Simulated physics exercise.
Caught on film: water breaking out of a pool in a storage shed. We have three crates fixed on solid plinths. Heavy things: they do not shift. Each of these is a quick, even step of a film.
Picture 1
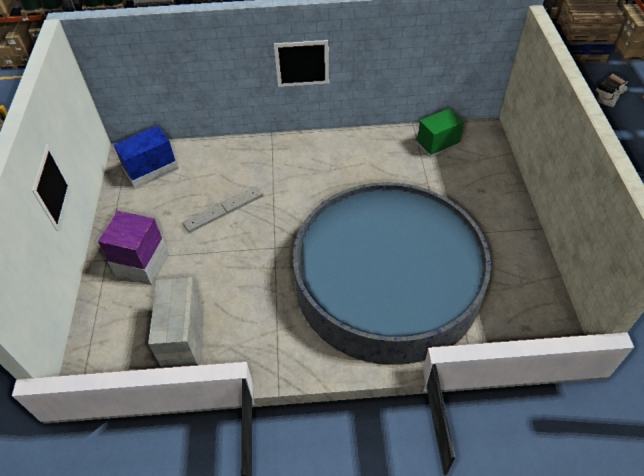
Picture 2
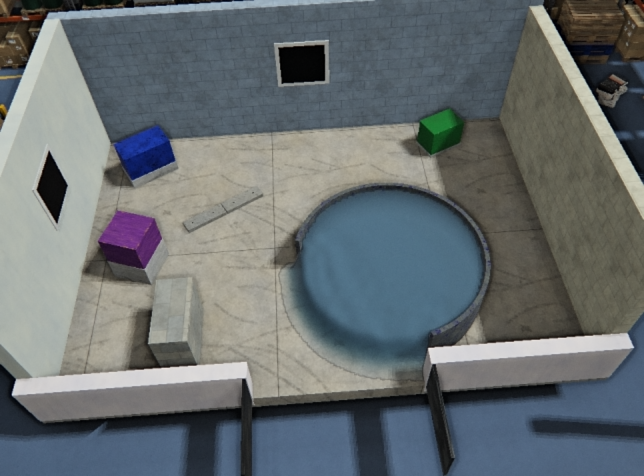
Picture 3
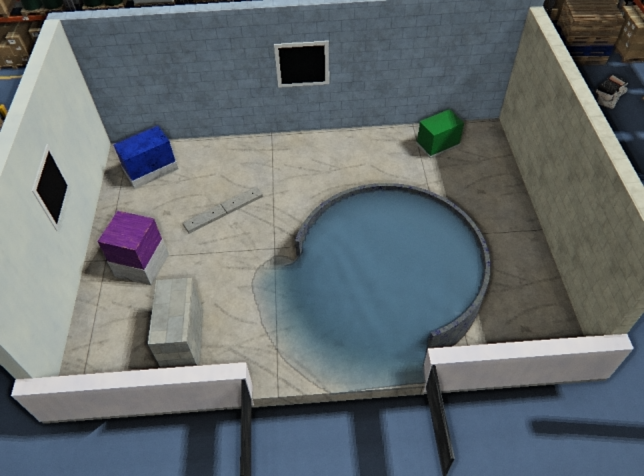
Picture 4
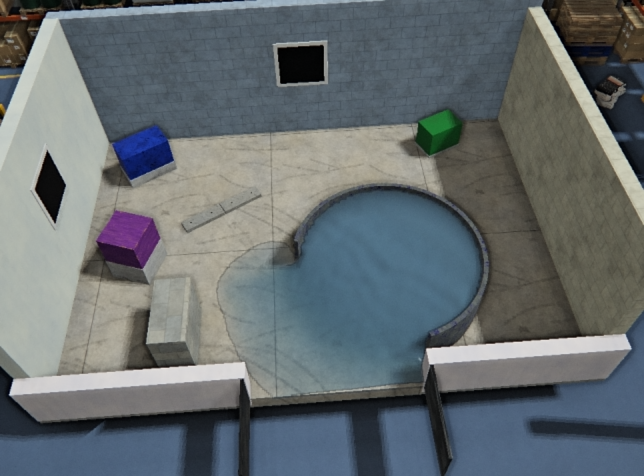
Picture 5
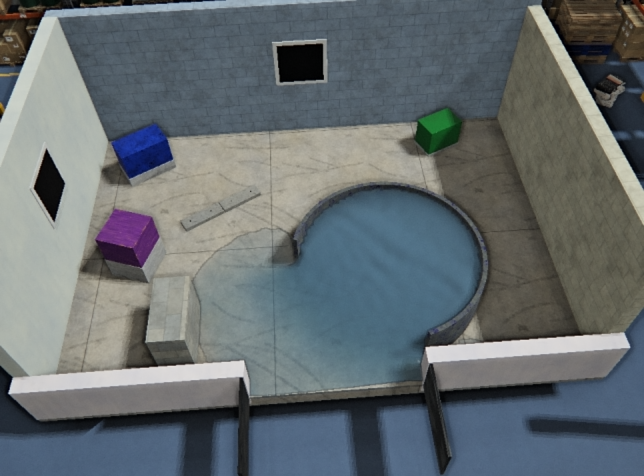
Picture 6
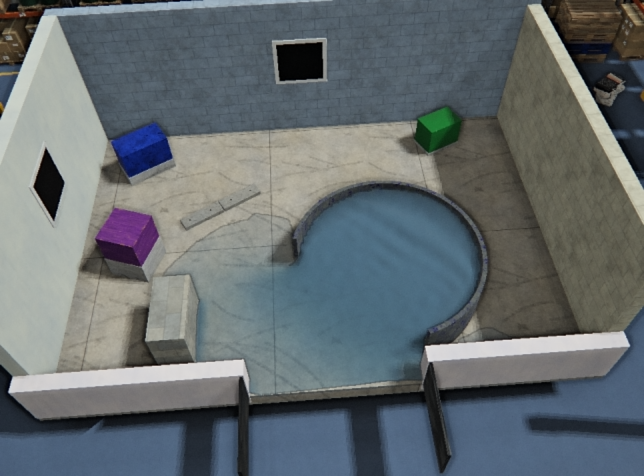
A large round pool in a walled room sat full and still, then its front left side opened and water poured out, spreading left across the floor to the pale block near the front wall.
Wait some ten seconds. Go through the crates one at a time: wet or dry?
Crate by crate: Purple crate dry, green crate wet, blue crate dry.
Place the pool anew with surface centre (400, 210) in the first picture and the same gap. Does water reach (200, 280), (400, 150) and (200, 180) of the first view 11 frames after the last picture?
Results in order - swamped, left untouched, left untouched.
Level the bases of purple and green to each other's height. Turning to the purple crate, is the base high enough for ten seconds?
In short: Purple crate takes water.
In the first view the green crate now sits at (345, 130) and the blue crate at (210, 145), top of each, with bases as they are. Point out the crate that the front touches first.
Purple one.
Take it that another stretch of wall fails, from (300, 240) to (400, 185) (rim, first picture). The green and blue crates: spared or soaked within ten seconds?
The green crate is reached; the blue crate is reached.
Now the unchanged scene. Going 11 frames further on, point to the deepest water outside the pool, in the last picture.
I'd point to about (220, 372).
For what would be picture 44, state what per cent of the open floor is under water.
Share estimate: About 70 per cent.
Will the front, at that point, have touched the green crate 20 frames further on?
Green crate dry.
A moment on, water covers 30 % of the floor; the purple crate water round its plinth, the green crate not reached, the blue crate not reached.
Next, water covers 35 % of the floor; the purple crate water round its plinth, the green crate not reached, the blue crate water round its plinth.
Then, water covers 50 % of the floor; the purple crate water round its plinth, the green crate not reached, the blue crate water round its plinth.
Later, water covers 70 % of the floor; the purple crate water round its plinth, the green crate water round its plinth, the blue crate water round its plinth.
In the end, water covers 85 % of the floor; the purple crate stayed above the water, the green crate was topped, the blue crate stayed above the water.
